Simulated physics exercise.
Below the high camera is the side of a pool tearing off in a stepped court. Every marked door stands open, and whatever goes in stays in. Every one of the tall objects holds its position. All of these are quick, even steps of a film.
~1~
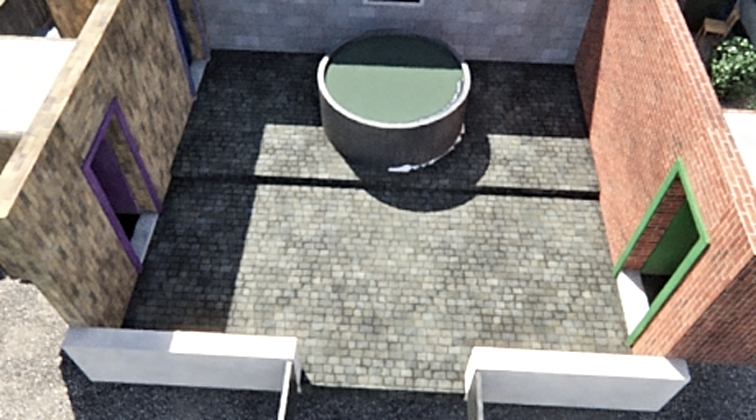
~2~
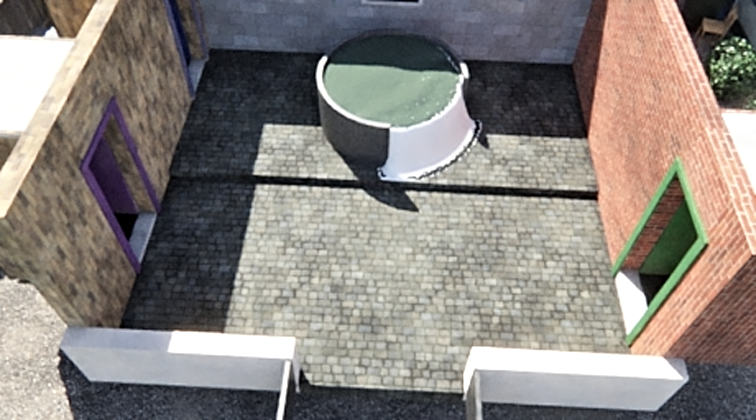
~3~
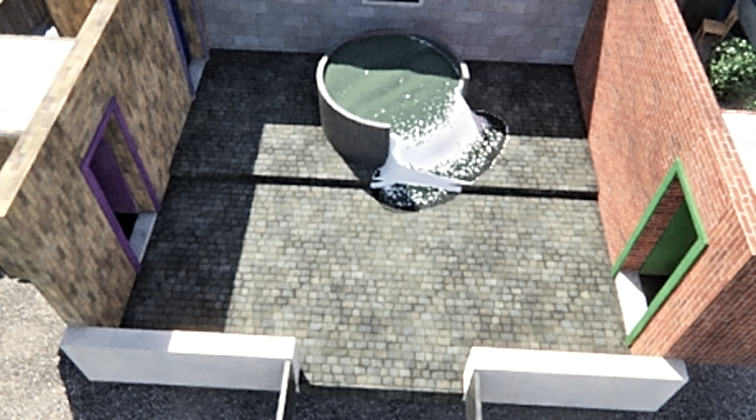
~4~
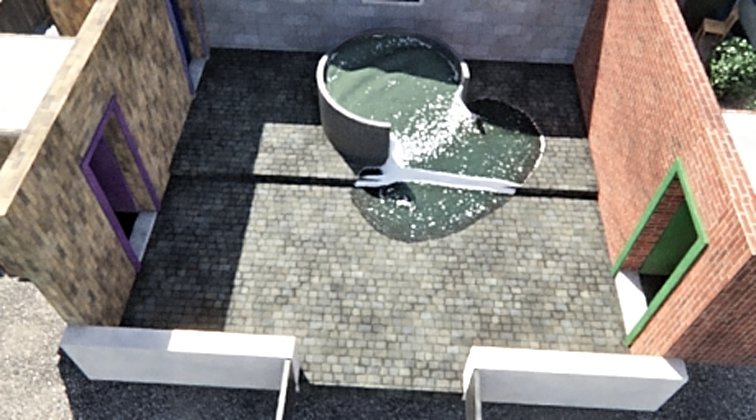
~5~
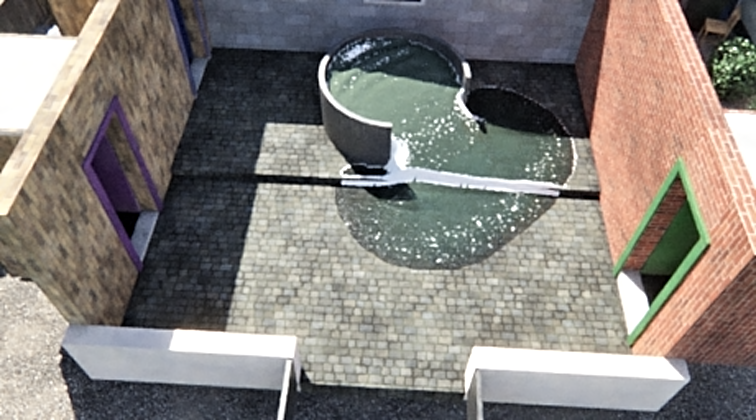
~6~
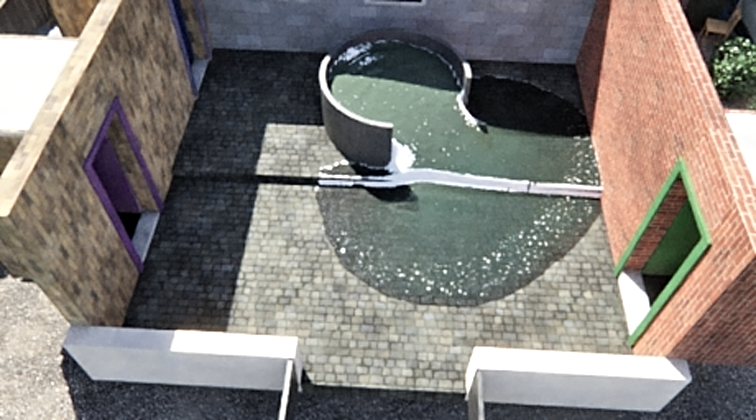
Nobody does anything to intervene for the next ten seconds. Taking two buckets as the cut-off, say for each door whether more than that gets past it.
The blue door will not top two buckets, the green door will top two buckets, the purple door will top two buckets.
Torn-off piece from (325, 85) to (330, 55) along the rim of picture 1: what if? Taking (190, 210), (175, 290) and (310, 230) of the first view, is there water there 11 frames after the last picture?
Point by point: Soaked; soaked; unwetted.
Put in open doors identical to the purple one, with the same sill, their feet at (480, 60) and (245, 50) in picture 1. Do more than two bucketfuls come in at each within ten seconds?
Taken in sequence: Not exceeded, then not exceeded.
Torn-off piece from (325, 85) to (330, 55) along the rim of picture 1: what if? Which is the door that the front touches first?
The blue-painted one, I reckon.
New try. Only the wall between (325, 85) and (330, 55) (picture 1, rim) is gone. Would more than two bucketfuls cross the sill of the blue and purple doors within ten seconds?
First the blue door, which overshoots; then the purple door, which overshoots.
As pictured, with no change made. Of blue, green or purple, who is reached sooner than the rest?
It would be the door marked green.
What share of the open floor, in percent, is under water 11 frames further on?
I reckon around 45 %.
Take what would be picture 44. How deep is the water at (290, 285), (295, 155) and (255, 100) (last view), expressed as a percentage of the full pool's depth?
First spot roughly 4 %, second 0 %, third 0 %.
A moment on, water covers 45 % of the floor; the blue door not reached, the green door wet at the sill, nothing in, the purple door not reached.
Next, water covers 45 % of the floor; the blue door not reached, the green door under two buckets in, the purple door not reached.
Then, water covers 50 % of the floor; the blue door not reached, the green door far over two buckets in, the purple door not reached.
Later, water covers 80 % of the floor; the blue door not reached, the green door far over two buckets in, the purple door over two buckets in.
In the end, water covers 90 % of the floor; the blue door wet at the sill, nothing in, the green door far over two buckets in, the purple door far over two buckets in.
